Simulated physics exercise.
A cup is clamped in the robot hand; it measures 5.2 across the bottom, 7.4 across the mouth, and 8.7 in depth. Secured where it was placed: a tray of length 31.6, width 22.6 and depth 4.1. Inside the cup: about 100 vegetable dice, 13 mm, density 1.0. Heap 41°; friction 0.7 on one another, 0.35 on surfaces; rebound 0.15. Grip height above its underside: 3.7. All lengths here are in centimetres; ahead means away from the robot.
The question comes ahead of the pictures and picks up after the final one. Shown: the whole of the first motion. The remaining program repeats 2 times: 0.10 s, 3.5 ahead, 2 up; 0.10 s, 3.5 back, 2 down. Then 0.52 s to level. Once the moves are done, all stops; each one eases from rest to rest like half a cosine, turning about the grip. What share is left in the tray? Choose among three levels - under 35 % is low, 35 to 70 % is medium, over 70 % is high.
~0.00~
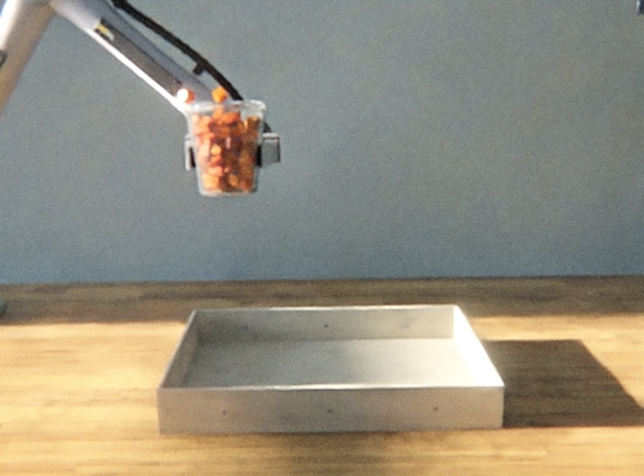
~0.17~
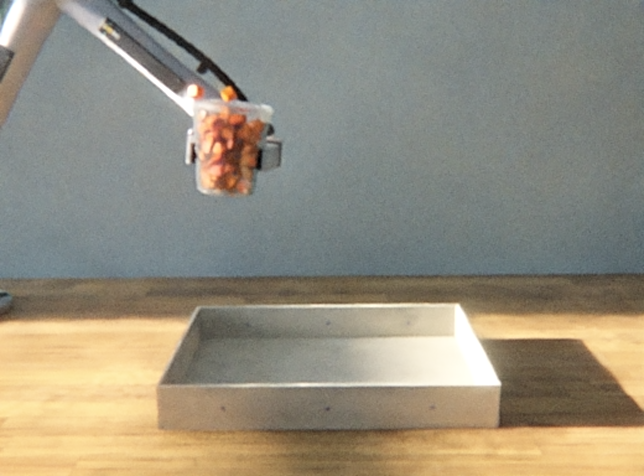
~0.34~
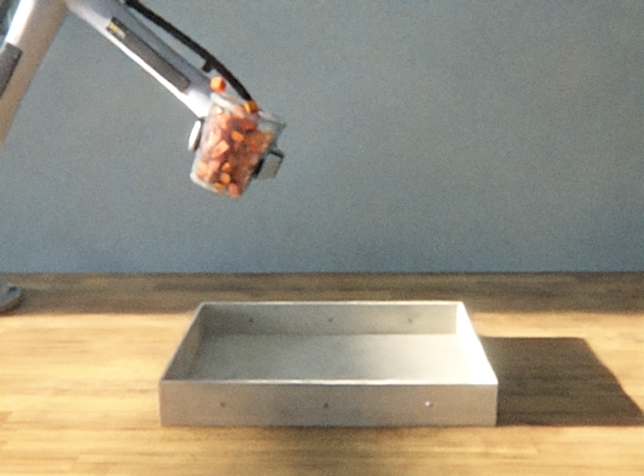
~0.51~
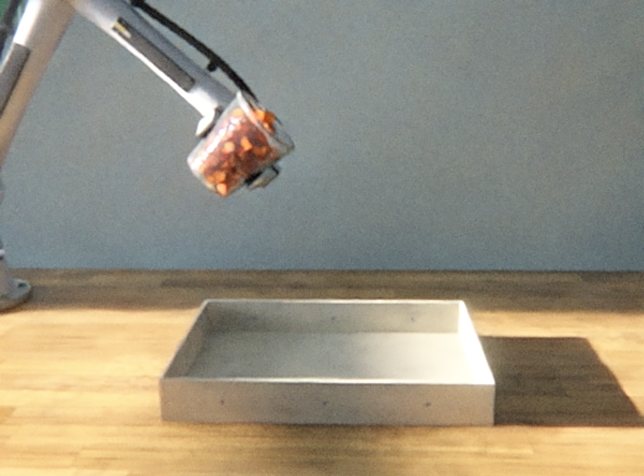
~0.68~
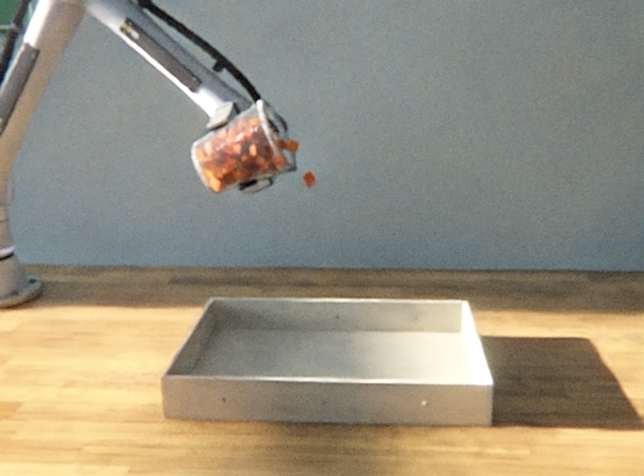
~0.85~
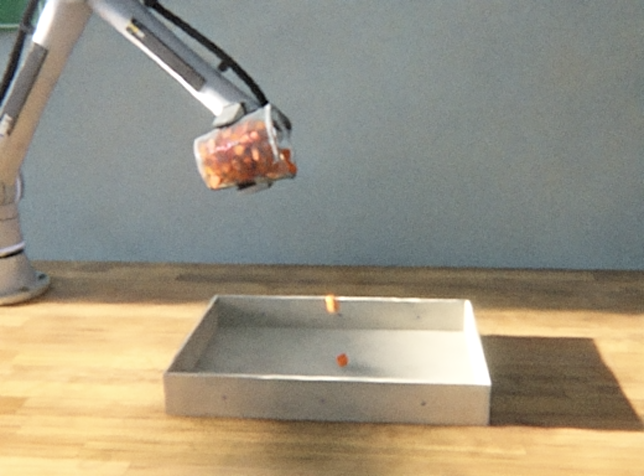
The level is high.
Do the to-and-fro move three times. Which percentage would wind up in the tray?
In that case some 95 per cent.
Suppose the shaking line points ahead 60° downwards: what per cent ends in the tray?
Roughly 15 per cent.
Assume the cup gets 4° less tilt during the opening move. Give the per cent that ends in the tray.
Estimate: Around 75 per cent.
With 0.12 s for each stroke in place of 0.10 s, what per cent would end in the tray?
70 %.
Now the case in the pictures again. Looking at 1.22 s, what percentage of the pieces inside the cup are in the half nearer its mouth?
Close to 90 in a hundred.
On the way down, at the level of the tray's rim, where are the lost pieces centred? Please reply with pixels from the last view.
Around (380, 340).
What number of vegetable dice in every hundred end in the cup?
15 %.
After 1.22 s, tilted 73° forward, highest piece 25 above the table; 66 in the tray, 22 in the cup, 11 in flight or on a rim.
After 1.59 s, tilted 20° forward, highest piece 28 above the table; 86 in the tray, 13 in the cup.
After 1.97 s, level, highest piece 23 above the table; 86 in the tray, 13 in the cup.
After 3.02 s, level, highest piece 23 above the table; 86 in the tray, 13 in the cup.
At rest, 86 in the tray, 13 in the cup. That is 87 % in the tray.
